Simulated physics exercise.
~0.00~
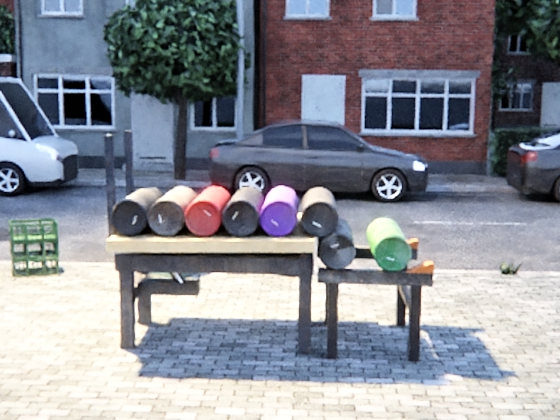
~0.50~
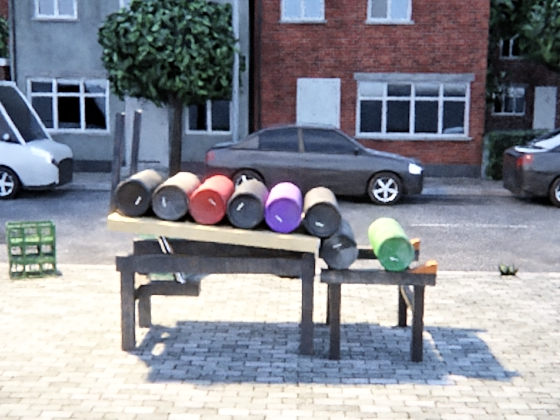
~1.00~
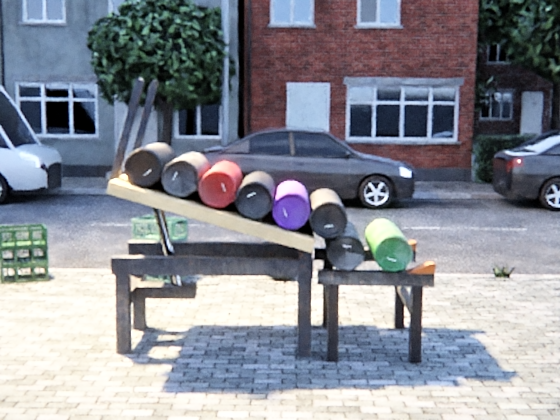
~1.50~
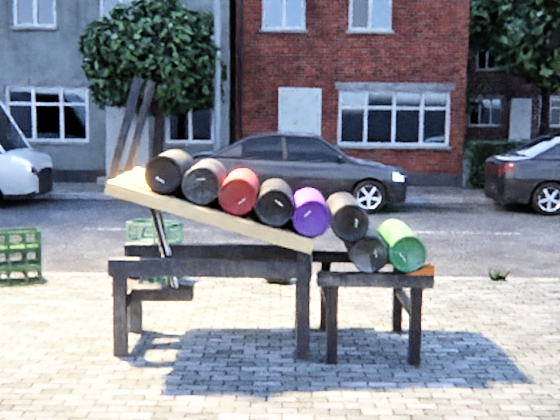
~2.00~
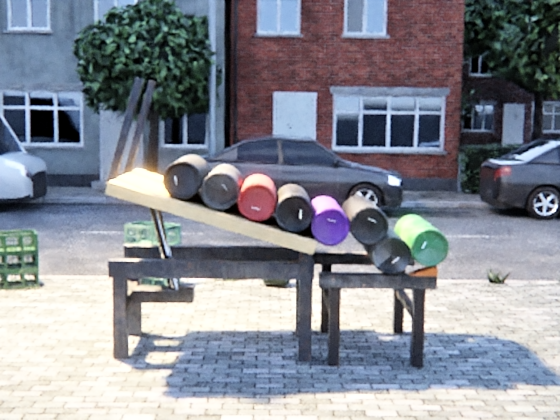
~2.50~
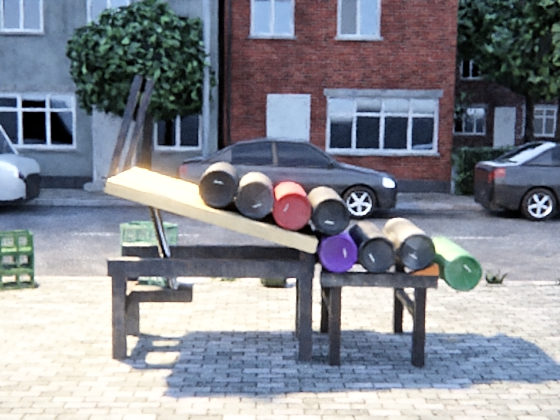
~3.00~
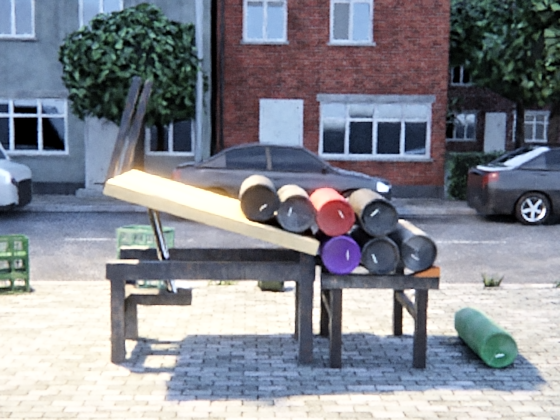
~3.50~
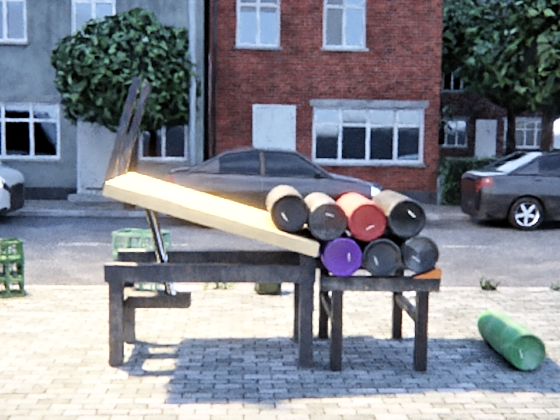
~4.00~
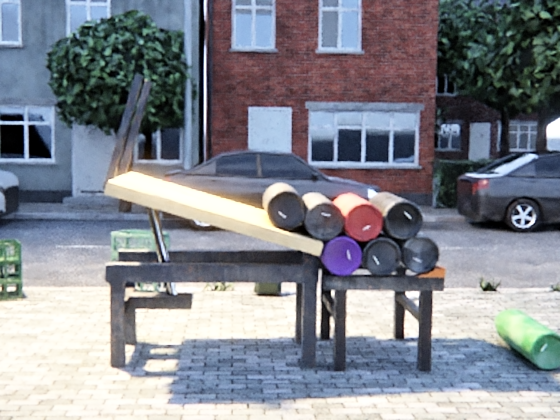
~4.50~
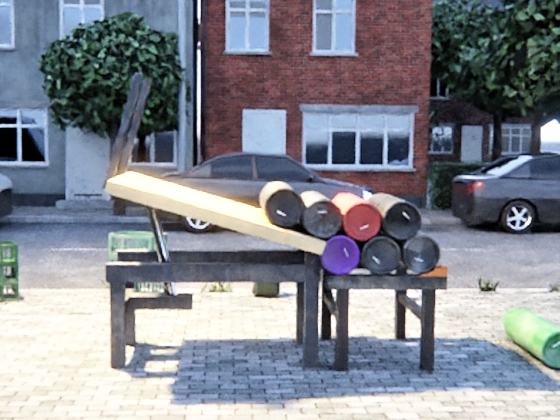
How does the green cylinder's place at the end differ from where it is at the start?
At the start the green cylinder lies at the right end of the lower rack. By the end it is down on the paving, off to the right of the rack.
